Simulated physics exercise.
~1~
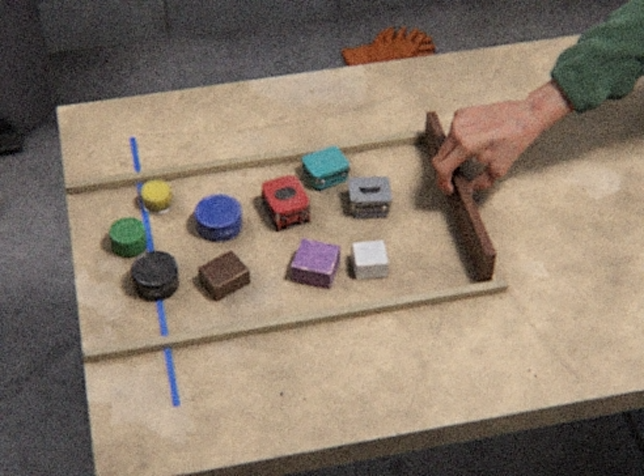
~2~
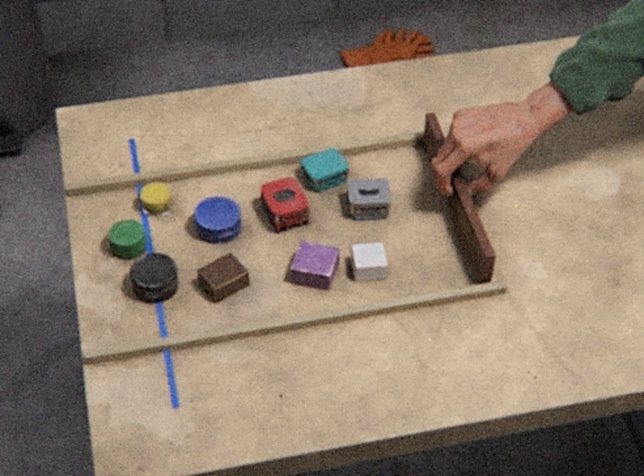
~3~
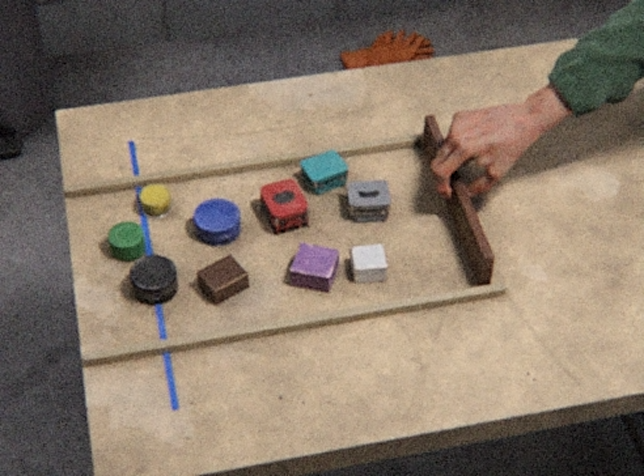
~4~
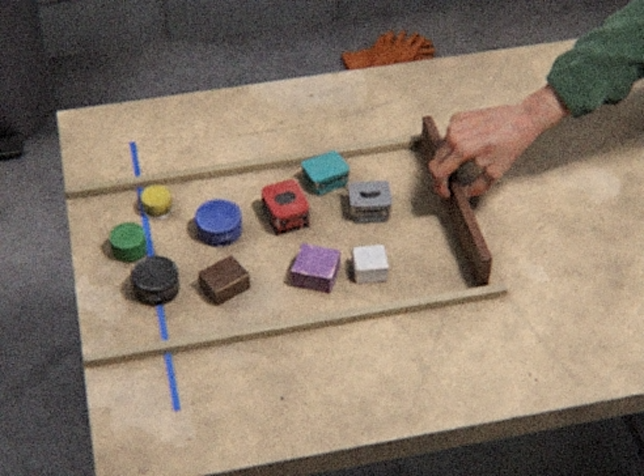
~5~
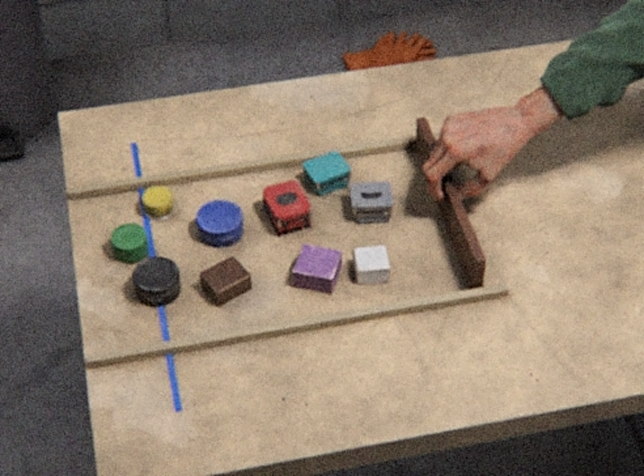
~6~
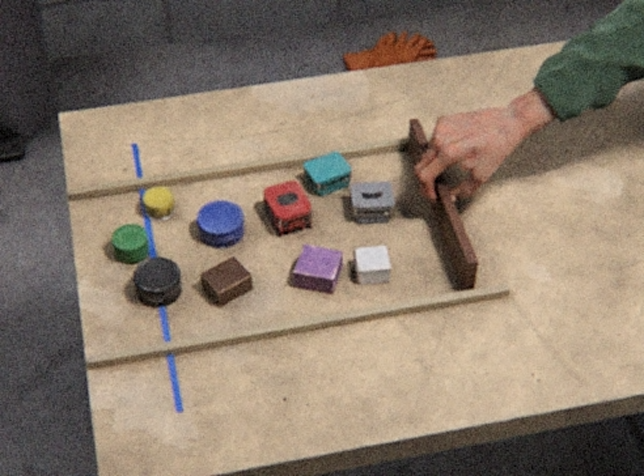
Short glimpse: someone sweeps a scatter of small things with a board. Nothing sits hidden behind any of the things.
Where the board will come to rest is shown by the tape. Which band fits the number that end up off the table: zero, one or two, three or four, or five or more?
The band is three or four.
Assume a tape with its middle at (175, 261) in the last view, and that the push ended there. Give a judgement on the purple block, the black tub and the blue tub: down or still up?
Going in order, the purple block keeps its spot, then the black tub goes off the edge, then the blue tub goes off the edge.
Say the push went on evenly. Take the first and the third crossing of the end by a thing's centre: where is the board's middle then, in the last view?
Its middle is near (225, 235) and then near (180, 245).
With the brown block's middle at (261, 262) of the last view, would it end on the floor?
Brown block: Safe.
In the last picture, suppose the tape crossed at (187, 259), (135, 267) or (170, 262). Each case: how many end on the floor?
Taken one after another, the numbers are 2, 5 and 3.
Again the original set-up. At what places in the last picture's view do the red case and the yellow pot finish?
The red case at (89, 238), the yellow pot at (90, 212).
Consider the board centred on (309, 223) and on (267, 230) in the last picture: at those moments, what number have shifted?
That makes 7 at the first spot and 9 at the second.
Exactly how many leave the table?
I count 4 in all.
Soon after, none off yet; green lid at rest near (131, 244); black tub at rest near (158, 283); yellow pot at rest near (159, 204).
Then, none off yet; green lid moved about its own width near (105, 249); black tub moved about its own width near (121, 286); yellow pot at rest near (156, 203).
At rest, the number that fall off is three or four; fallen, blue tub, brown block, black tub and green lid.
